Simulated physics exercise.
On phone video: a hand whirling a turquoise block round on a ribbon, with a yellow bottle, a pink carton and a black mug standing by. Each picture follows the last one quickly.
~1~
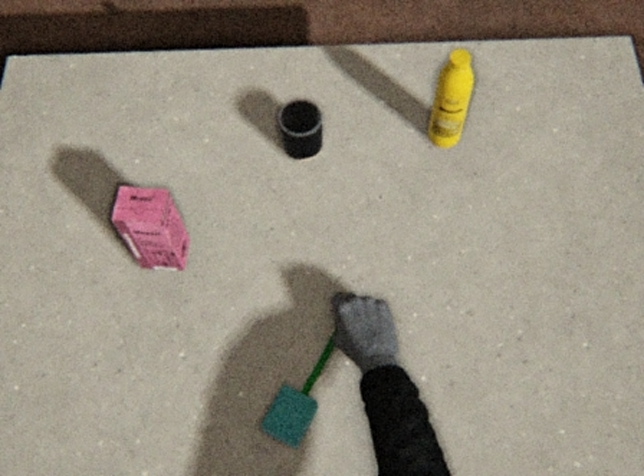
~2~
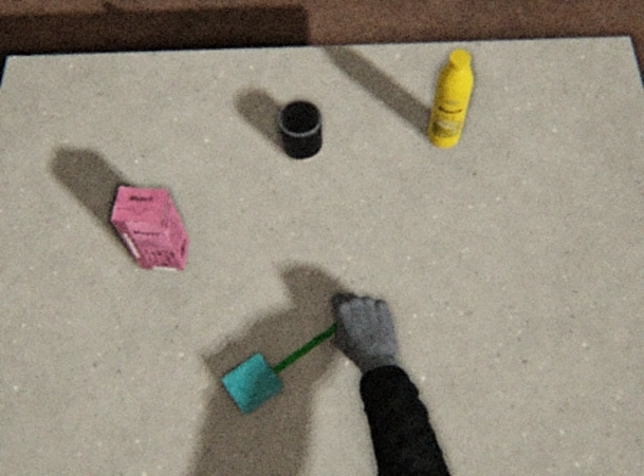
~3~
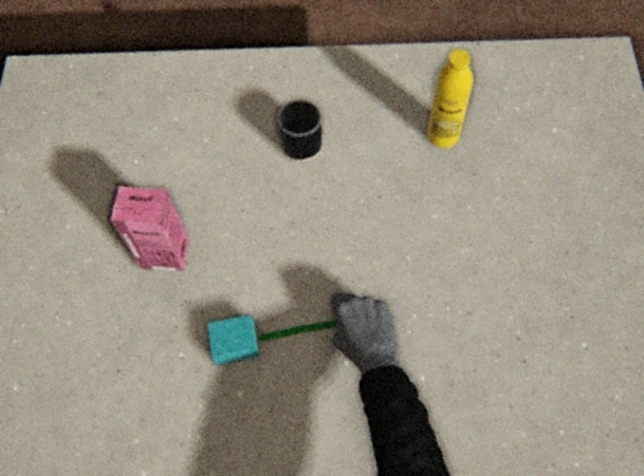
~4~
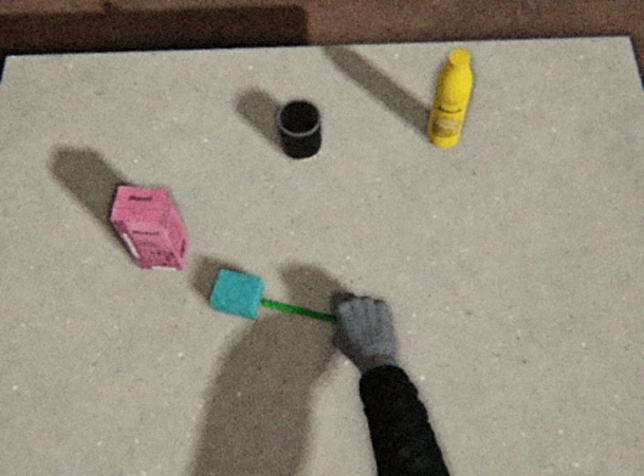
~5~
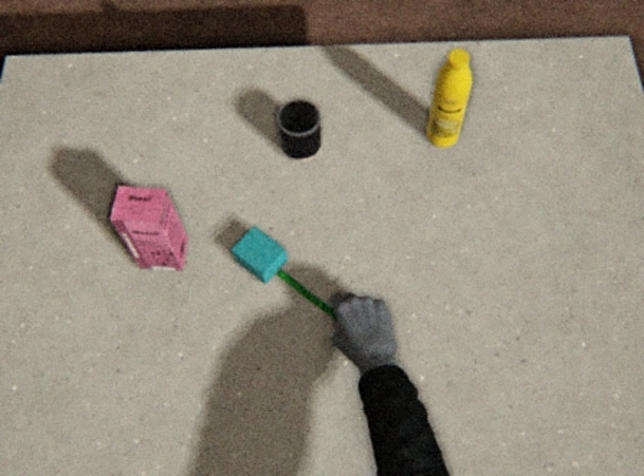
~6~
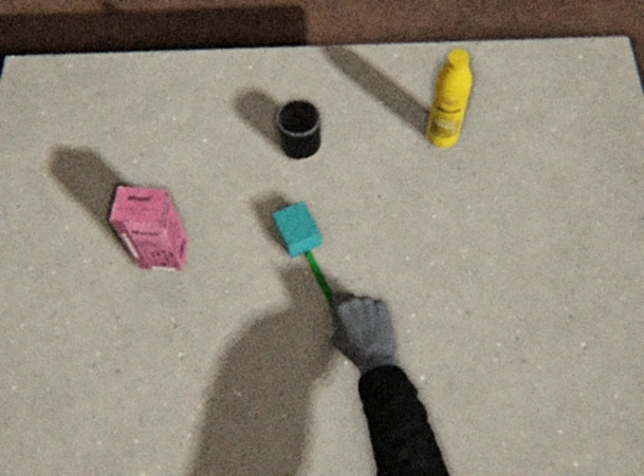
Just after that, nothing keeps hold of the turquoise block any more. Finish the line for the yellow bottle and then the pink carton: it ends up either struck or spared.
The yellow bottle ends up spared. The pink carton ends up spared.
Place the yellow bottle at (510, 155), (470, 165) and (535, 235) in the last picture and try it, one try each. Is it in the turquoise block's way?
Outcomes in order: Hit, then hit, then no hit.
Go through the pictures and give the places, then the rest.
The first frame shows turquoise block (289, 414); yellow bottle (461, 57); pink carton (140, 204); black mug (300, 117).
The second frame shows turquoise block (250, 380).
The third frame shows turquoise block (232, 336).
The fourth frame shows turquoise block (236, 289).
The fifth frame shows turquoise block (258, 250).
The sixth frame shows turquoise block (296, 224); yellow bottle (459, 57); pink carton (138, 204); black mug (298, 117); going round clockwise.
Then, 0.08 s past the final frame, block near (381, 207).
Then, 0.20 s past the final frame, block near (483, 180).
When it is over, block near (629, 143). The yellow bottle escapes it and the pink carton stays untouched.
